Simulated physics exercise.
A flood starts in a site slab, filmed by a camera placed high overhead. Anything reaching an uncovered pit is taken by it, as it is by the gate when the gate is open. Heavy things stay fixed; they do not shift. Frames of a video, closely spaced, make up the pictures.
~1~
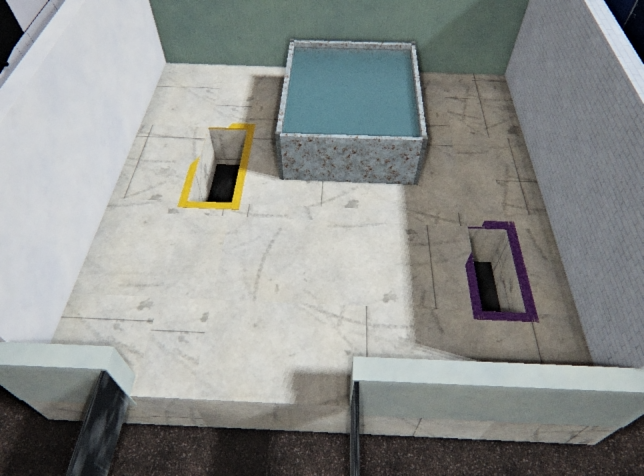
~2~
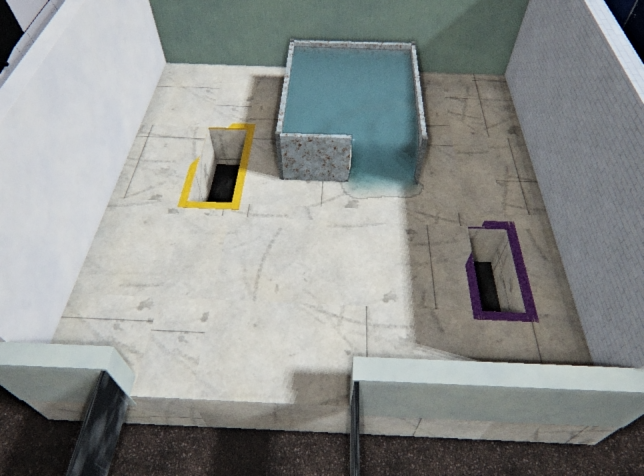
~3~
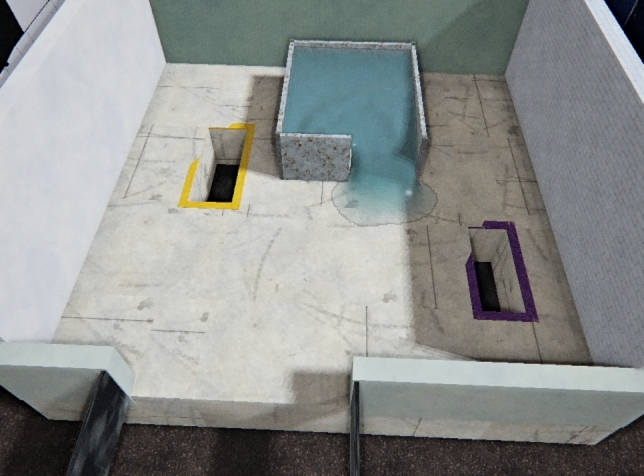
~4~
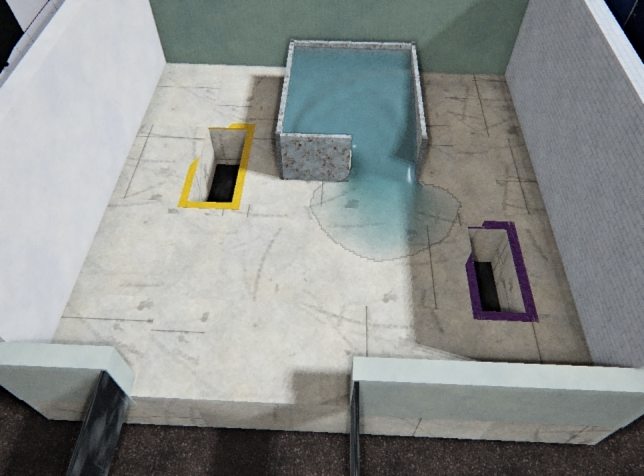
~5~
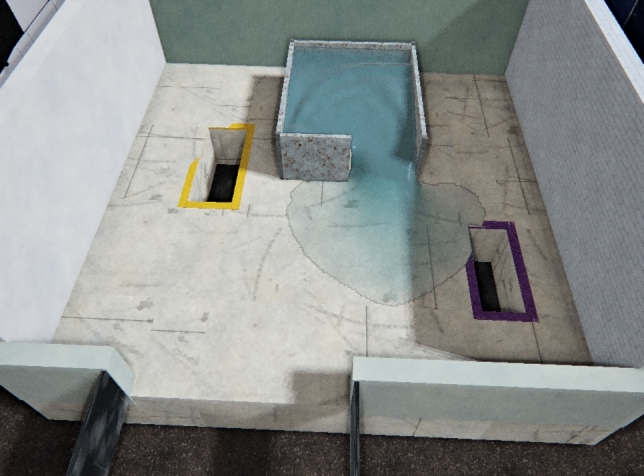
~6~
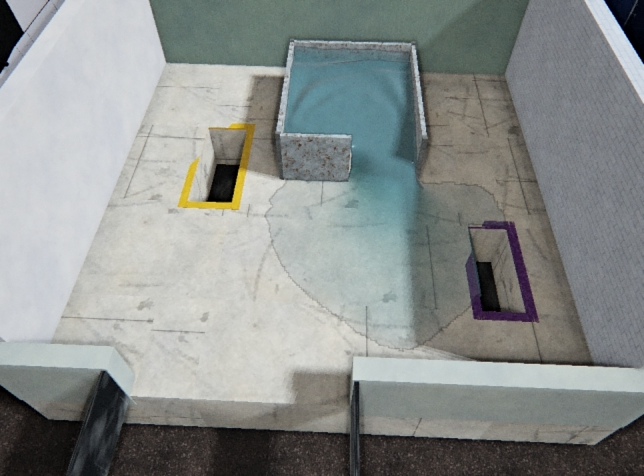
Water pours through a gap in the tank's front wall and spreads across the pale floor.
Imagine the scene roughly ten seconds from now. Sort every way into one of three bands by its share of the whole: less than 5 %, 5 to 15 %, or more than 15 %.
Bands: The gate - more than 15 %; the purple pit - more than 15 %; the yellow pit - less than 5 %.
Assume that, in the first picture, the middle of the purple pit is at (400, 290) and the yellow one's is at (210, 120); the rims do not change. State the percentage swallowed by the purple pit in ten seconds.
Share for the purple pit: 40 percent.
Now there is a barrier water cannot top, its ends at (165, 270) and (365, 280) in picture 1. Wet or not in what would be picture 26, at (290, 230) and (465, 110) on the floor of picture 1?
Going one by one, you'd find the first inundated and then the other left untouched.
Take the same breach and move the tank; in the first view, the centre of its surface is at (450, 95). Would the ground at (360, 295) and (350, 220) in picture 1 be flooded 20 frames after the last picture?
First spot submerged, second spot spared.
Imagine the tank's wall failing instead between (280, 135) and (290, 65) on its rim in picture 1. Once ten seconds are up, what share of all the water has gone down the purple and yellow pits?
Purple 0 %, yellow 70 %.
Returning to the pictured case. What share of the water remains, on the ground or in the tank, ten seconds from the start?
Close to 42 %.
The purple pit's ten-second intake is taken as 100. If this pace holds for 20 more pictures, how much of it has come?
Result: 40 % of the ten-second total.
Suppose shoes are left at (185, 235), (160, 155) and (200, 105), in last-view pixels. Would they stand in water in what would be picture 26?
Taking them in the order given: Spared, then spared, then spared.
A moment on, water covers 30 % of the floor; the gate 1 %, the purple pit 3 %, the yellow pit 0 %.
Next, water covers 35 % of the floor; the gate 5 %, the purple pit 7 %, the yellow pit 0 %.
Then, water covers 40 % of the floor; the gate 12 %, the purple pit 13 %, the yellow pit 0 %.
Later, water covers 55 % of the floor; the gate 20 %, the purple pit 23 %, the yellow pit 0 %.
In the end, water covers 70 % of the floor; the gate 27 %, the purple pit 32 %, the yellow pit 0 %.
